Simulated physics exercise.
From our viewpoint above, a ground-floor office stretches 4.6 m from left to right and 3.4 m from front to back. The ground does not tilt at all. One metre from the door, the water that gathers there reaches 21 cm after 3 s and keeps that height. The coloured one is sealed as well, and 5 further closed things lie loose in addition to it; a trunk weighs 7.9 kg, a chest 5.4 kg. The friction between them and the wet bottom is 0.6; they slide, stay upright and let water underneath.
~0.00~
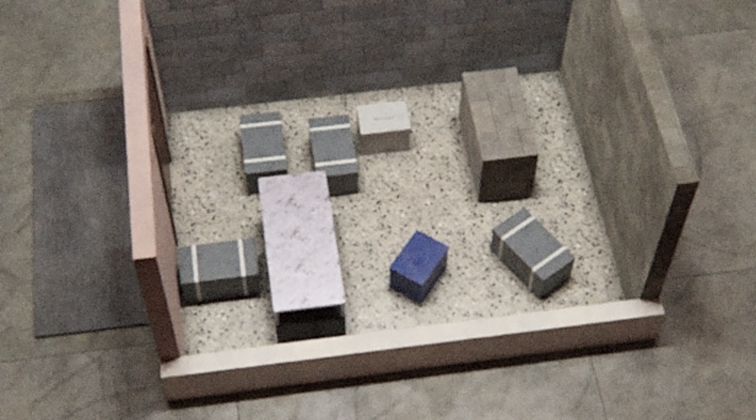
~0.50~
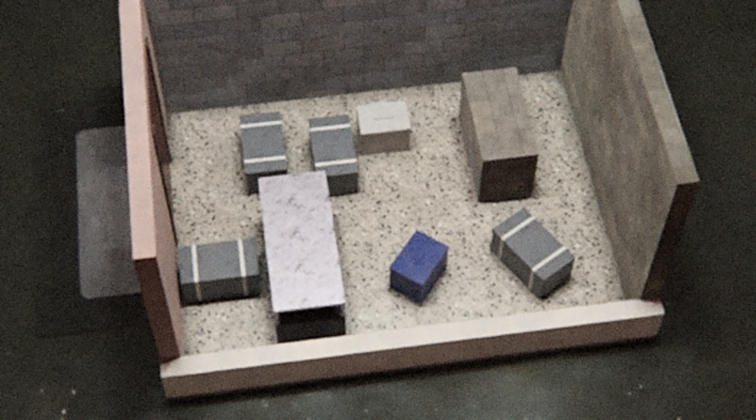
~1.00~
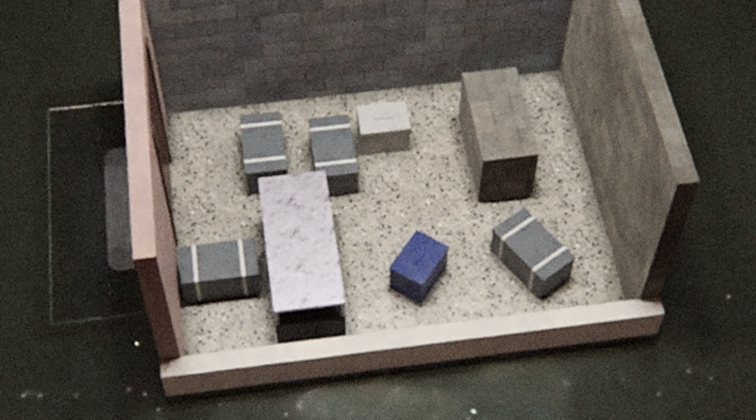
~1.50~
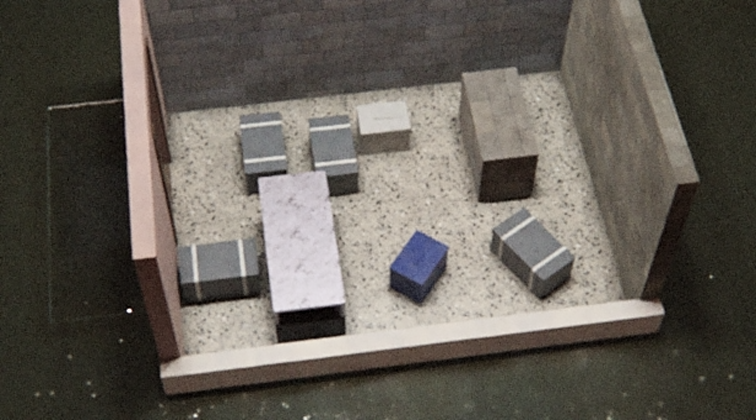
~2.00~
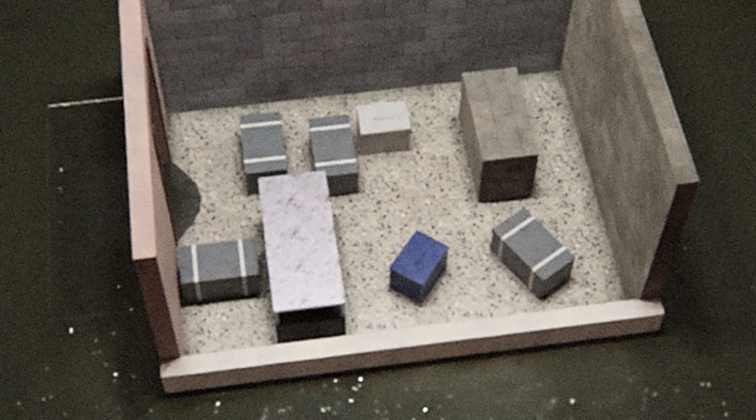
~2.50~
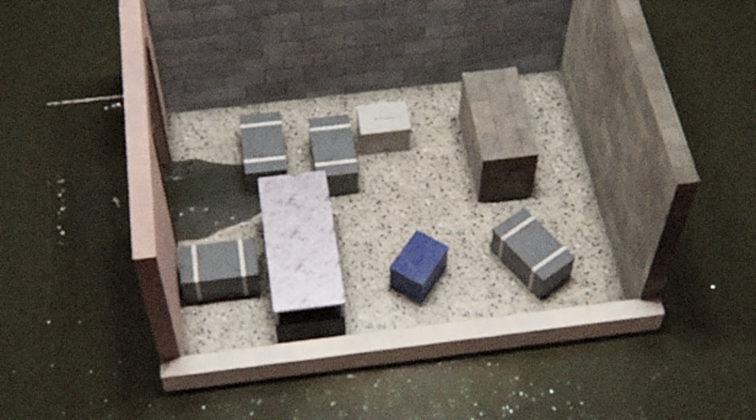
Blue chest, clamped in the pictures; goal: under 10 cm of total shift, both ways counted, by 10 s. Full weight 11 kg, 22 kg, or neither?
Only the larger figure is plenty.
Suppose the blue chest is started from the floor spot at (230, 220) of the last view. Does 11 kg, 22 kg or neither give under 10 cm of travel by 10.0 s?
The answer: No weight will do.
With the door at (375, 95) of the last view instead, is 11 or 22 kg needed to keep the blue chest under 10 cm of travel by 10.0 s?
Well, then both options come up short.
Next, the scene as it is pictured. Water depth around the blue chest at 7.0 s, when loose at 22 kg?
Depth: Approx. 1 cm.
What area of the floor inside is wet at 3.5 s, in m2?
3.5 m2.
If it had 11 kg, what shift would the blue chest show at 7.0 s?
About 0 cm.
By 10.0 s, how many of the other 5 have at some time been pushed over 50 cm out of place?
Answer: 4.
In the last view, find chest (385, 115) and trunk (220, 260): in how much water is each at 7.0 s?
Depth approx. 9 cm / 6 cm.
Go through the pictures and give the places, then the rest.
In the first frame, the blue chest at (419, 257), on the bottom; 0.0 m2 under water; 0 of 6 have shifted.
In the second frame, the blue chest at (419, 257) rests on the ground; 0.0 m2 under water; 0 of 6 have shifted.
In the third frame, the blue chest at (419, 257) rests on the ground; water covers 0.0 m2; 0 of 6 have shifted.
In the fourth frame, the blue chest at (419, 257), on the bottom; water covers 0.0 m2; 0 of 6 have shifted.
In the fifth frame, the blue chest at (419, 257) rests on the ground; water covers 0.2 m2; 0 of 6 have shifted.
In the sixth frame, the blue chest at (419, 257), on the bottom; 0.8 m2 under water; 0 of 6 have shifted.
After 3.5 s the blue chest would be 0 cm from its start with 11 kg and 0 cm from its start with 22 kg; 0 cm of water round it then.
After 4.5 s the blue chest would be 0 cm from its start with 11 kg and 0 cm from its start with 22 kg; 0 cm of water round it then.
After 7.0 s the blue chest would be 0 cm from its start with 11 kg and 0 cm from its start with 22 kg; 1 cm of water round it then.
After 10.0 s the blue chest would be 40 cm from its start with 11 kg and 0 cm from its start with 22 kg; 6 cm of water round it then.
